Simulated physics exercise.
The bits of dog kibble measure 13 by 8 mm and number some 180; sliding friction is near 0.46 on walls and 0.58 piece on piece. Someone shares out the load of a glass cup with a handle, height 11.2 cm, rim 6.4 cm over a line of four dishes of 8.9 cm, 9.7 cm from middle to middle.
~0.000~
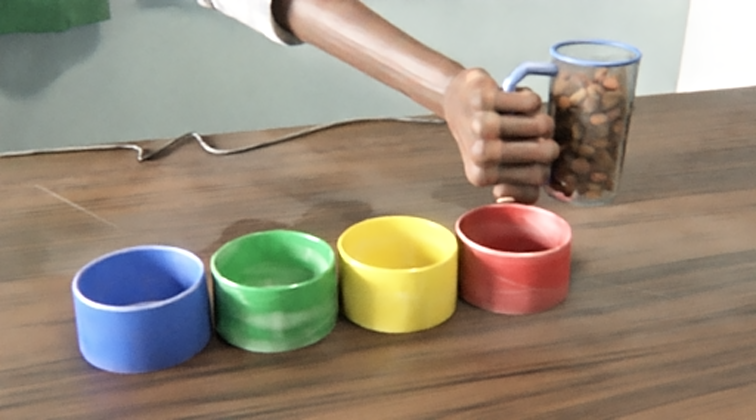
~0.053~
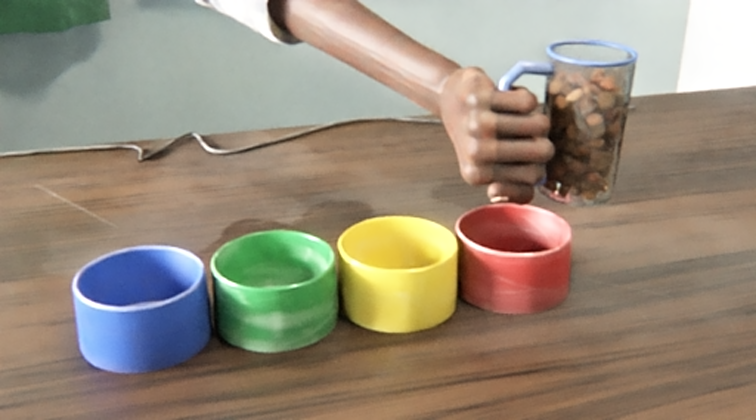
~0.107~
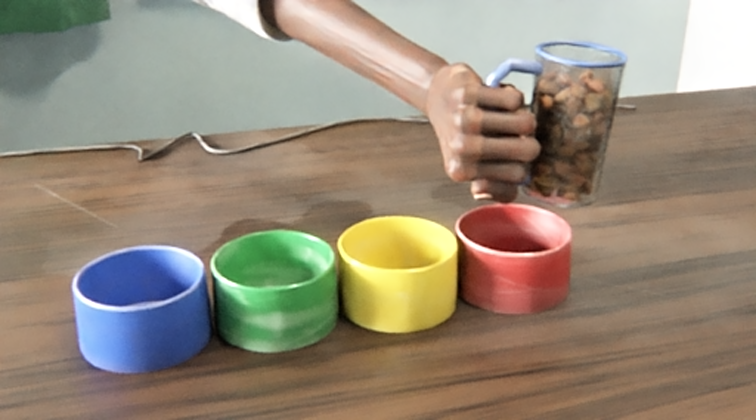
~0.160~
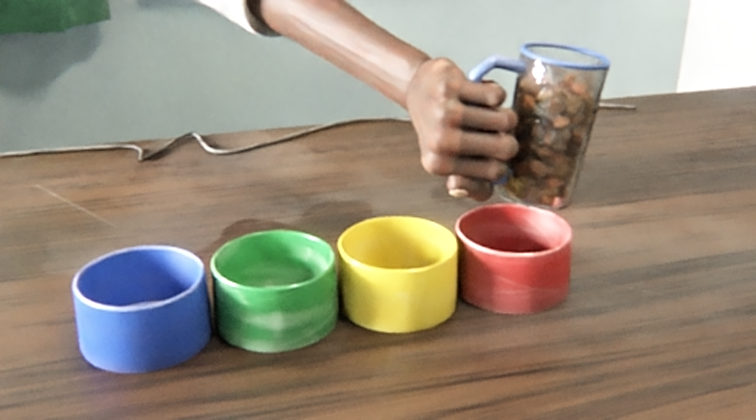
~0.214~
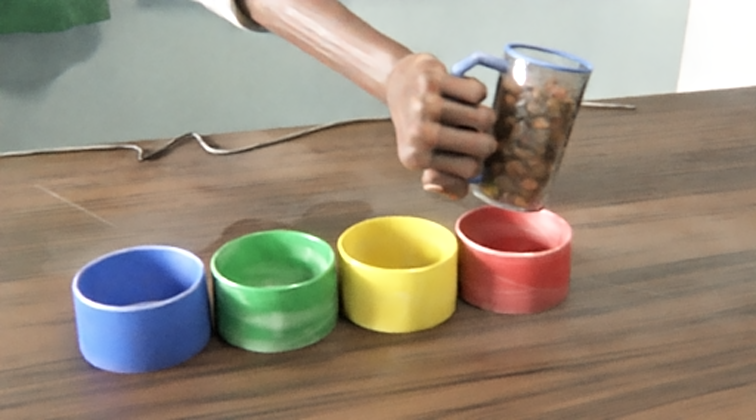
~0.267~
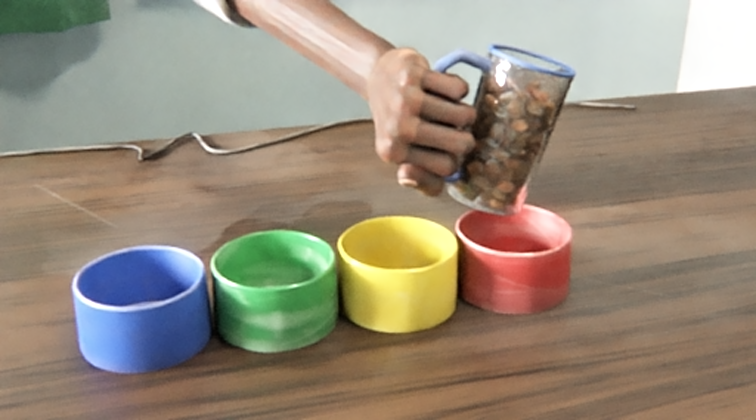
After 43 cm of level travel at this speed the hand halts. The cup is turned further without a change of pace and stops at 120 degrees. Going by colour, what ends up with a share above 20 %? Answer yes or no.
Red: No, blue: Yes, green: No, yellow: No, counter: No.
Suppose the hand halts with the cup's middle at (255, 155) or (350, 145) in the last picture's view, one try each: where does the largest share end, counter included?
The winner: Yellow; yellow.
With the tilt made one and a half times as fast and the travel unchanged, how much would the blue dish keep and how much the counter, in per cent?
Blue 80; counter 10.
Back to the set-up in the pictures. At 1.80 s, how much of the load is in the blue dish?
Some 50 per cent.
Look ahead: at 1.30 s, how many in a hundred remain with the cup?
Some 100 per cent of the load.
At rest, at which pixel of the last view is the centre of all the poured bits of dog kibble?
Around (136, 304).
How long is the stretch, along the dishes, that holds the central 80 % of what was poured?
Some 5 cm.
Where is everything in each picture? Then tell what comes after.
The first picture shows cup at (588, 123), tilt 0 degrees, lip at (634, 50), moved 0.0 cm; middle of the pieces at (582, 129); red dish at (514, 229); yellow dish at (398, 243); green dish at (274, 259); blue dish at (140, 276).
The second picture shows cup at (583, 124), tilt 1 degrees, lip at (630, 50), moved 0.4 cm; middle of the pieces at (577, 129).
The third picture shows cup at (570, 125), tilt 4 degrees, lip at (620, 53), moved 1.5 cm; middle of the pieces at (563, 130).
The fourth picture shows cup at (549, 127), tilt 8 degrees, lip at (603, 58), moved 3.2 cm; middle of the pieces at (543, 132).
The fifth picture shows cup at (528, 129), tilt 12 degrees, lip at (586, 64), moved 5.0 cm; middle of the pieces at (521, 134).
The sixth picture shows cup at (507, 131), tilt 16 degrees, lip at (569, 69), moved 6.7 cm; middle of the pieces at (500, 136); red dish at (514, 229); yellow dish at (398, 243); green dish at (274, 259); blue dish at (140, 276). Its pace works out near 80 degrees a second; the hand travels 32 cm a second.
Then, at 0.89 s, tilt 65 degrees; cup holds 100 %.
After 1.30 s, tilt 97 degrees; cup holds 100 %.
After 1.80 s, tilt 120 degrees; cup holds 50 %, blue 50 %.
At rest (2.6 s), red 0 %, blue 100 %, green 0 %, yellow 0 %, counter 0 %.
